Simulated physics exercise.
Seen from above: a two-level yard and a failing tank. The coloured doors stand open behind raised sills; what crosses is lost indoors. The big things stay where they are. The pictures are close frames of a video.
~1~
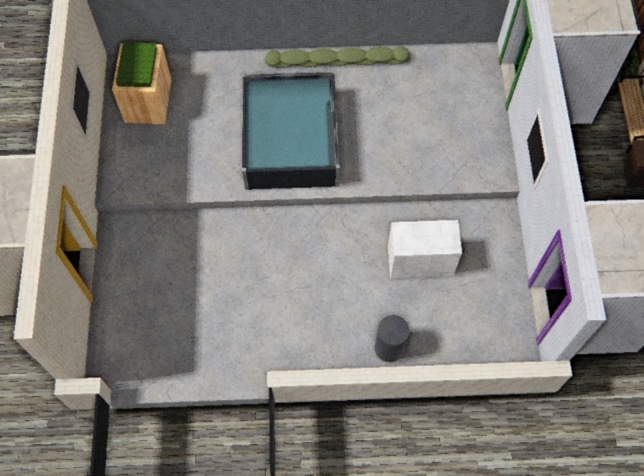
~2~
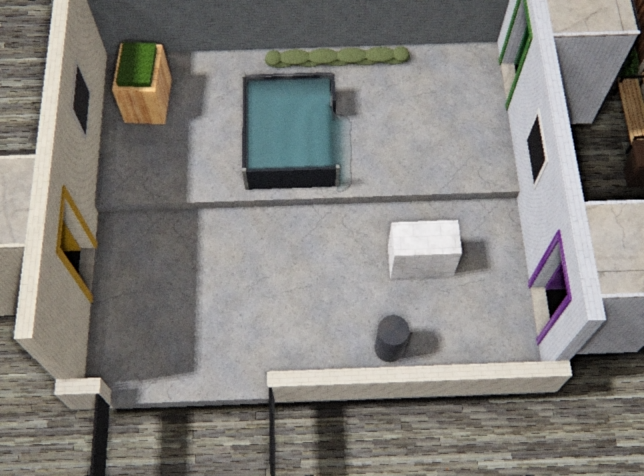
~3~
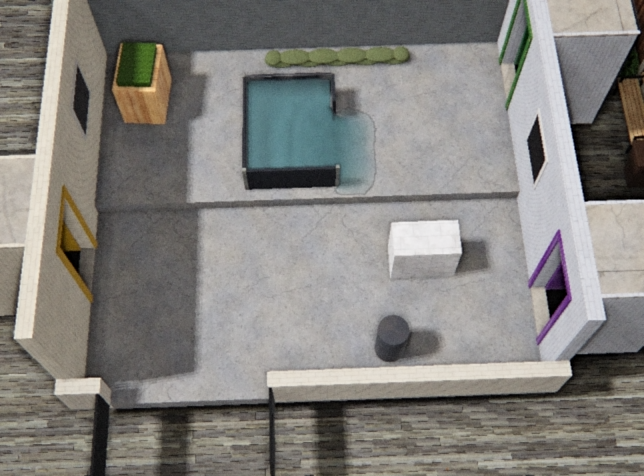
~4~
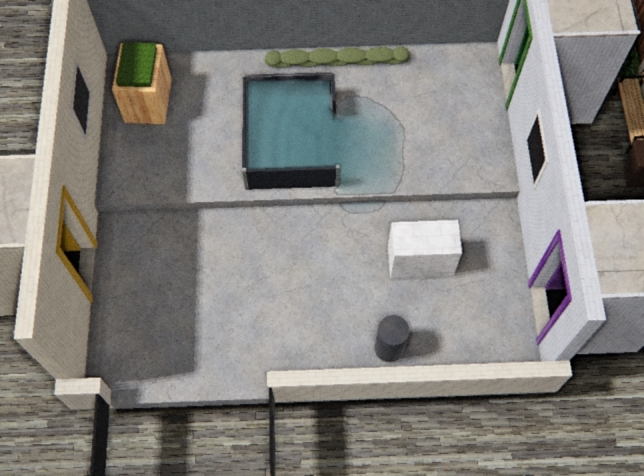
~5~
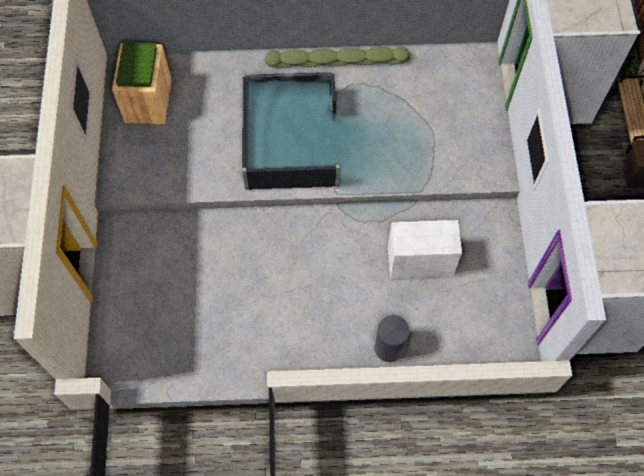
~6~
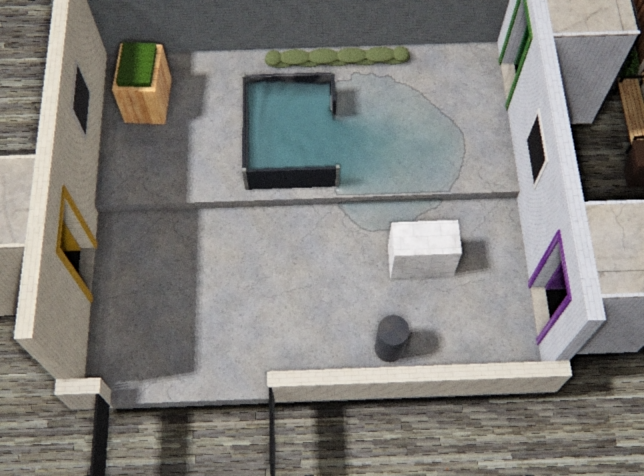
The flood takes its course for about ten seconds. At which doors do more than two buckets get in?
In the end: The yellow door holds within the limit; the green door floods; the purple door floods.
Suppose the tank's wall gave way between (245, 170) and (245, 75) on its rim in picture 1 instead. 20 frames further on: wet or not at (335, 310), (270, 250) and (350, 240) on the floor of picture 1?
In turn: Dry, not flooded, no water.
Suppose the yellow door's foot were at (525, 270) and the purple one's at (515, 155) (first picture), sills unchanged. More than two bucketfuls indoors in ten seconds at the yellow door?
One by one: Yellow goes over.
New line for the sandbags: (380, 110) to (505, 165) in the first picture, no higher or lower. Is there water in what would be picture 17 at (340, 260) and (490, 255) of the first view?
In turn: Dry, wet.
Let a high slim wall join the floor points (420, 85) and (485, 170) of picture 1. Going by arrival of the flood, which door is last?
Last comes the door marked yellow.
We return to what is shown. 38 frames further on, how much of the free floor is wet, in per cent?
Roughly 50 per cent.
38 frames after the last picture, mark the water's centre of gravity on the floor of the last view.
Roughly at (408, 194).
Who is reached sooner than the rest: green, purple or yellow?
That is the green door.
A moment on, water covers 20 % of the floor; the yellow door not reached, the green door wet at the sill, nothing in, the purple door not reached.
Next, water covers 25 % of the floor; the yellow door not reached, the green door under two buckets in, the purple door wet at the sill, nothing in.
Then, water covers 35 % of the floor; the yellow door not reached, the green door over two buckets in, the purple door under two buckets in.
Later, water covers 50 % of the floor; the yellow door not reached, the green door far over two buckets in, the purple door under two buckets in.
In the end, water covers 75 % of the floor; the yellow door wet at the sill, nothing in, the green door far over two buckets in, the purple door over two buckets in.
